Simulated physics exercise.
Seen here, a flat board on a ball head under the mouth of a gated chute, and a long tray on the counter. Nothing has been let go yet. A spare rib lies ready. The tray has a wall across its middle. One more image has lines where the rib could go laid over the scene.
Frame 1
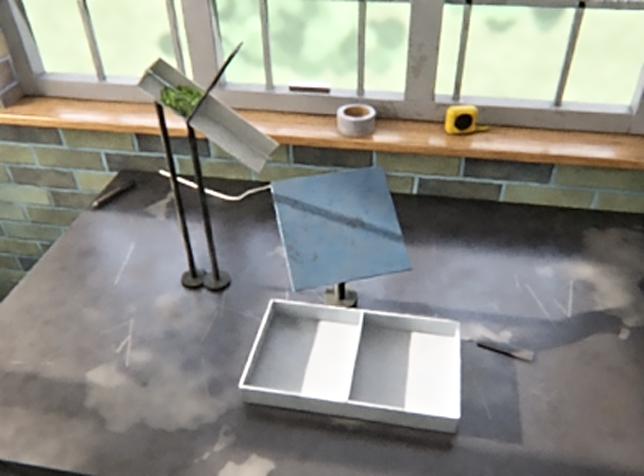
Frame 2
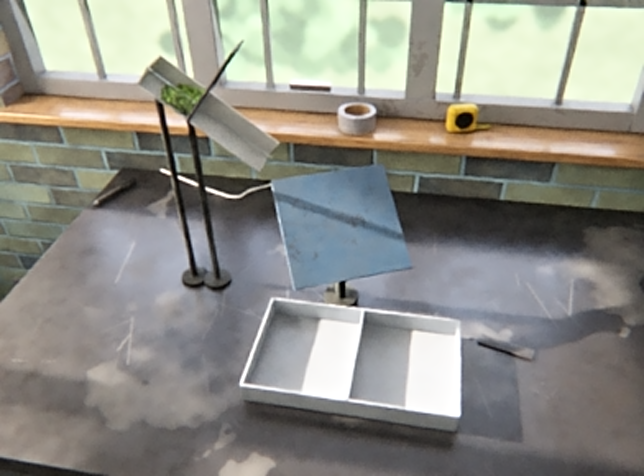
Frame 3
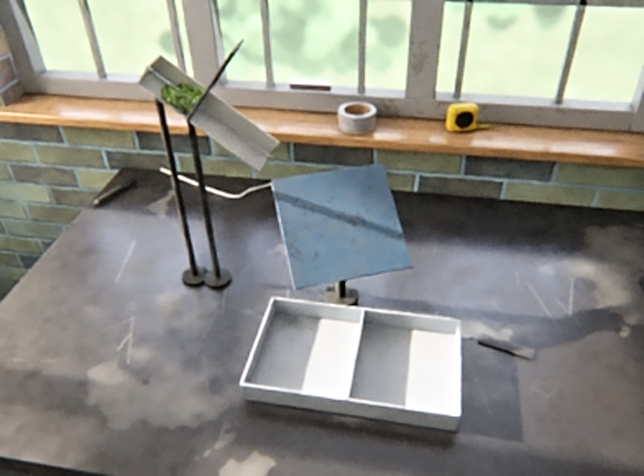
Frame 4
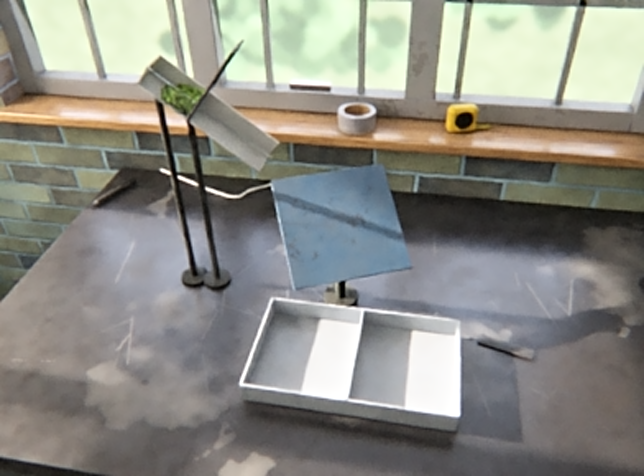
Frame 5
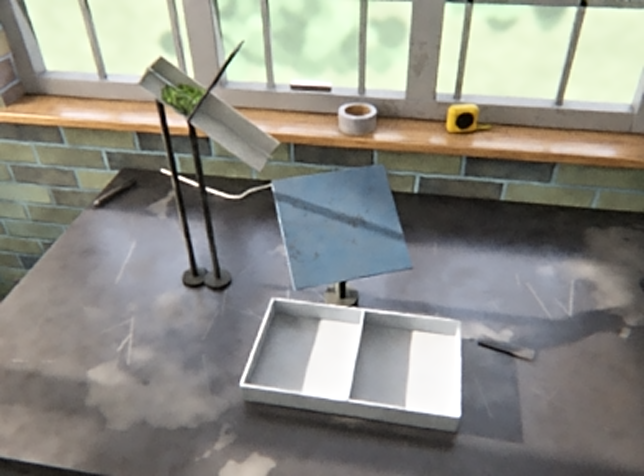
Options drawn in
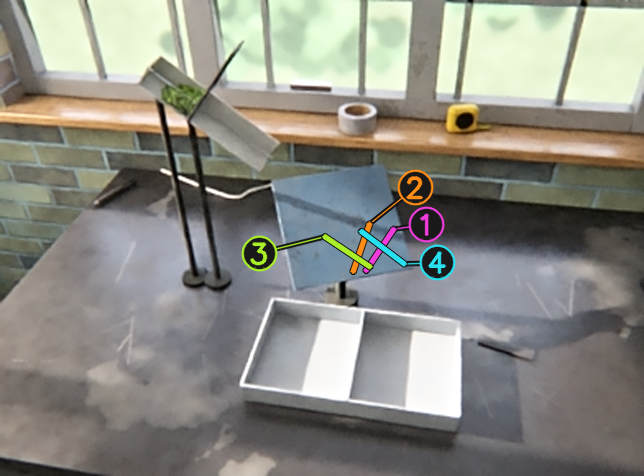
A tilted blue board stands motionless behind a divided white tray, beside a raised, sloping chute.
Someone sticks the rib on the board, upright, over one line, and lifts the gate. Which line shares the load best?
It is 1.
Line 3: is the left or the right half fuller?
Right.
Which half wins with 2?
Left.
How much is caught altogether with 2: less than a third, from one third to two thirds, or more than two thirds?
It is more than two thirds.
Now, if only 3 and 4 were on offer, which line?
The answer is 3.
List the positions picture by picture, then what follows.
The first picture shows load behind the gate (184, 98), dried peas; lip of the chute (263, 166), sloping fairly steeply.
The second picture shows middle of the board (341, 224), tilted fairly steeply; middle of its low edge (354, 278); of its high edge (328, 172).
The third picture shows front corners of the tray (241, 384) and (459, 415); front end of its middle wall (347, 399).
The fourth picture shows middle of the load (184, 96); lip (264, 164).
The fifth picture shows middle of the load (185, 97); lip (264, 165).
On the marked copy, line 1 from (393, 229) to (366, 270); line 2 from (369, 224) to (353, 271); line 3 from (324, 236) to (369, 266); line 4 from (361, 231) to (404, 263).
For line 1, of what is caught, roughly half in the left half, roughly half in the right.
For line 2, of what is caught, the larger part in the left half, about a tenth in the right.
For line 3, of what is caught, roughly a quarter in the left half, the larger part in the right.
For line 4, of what is caught, about a tenth in the left half, almost all in the right.
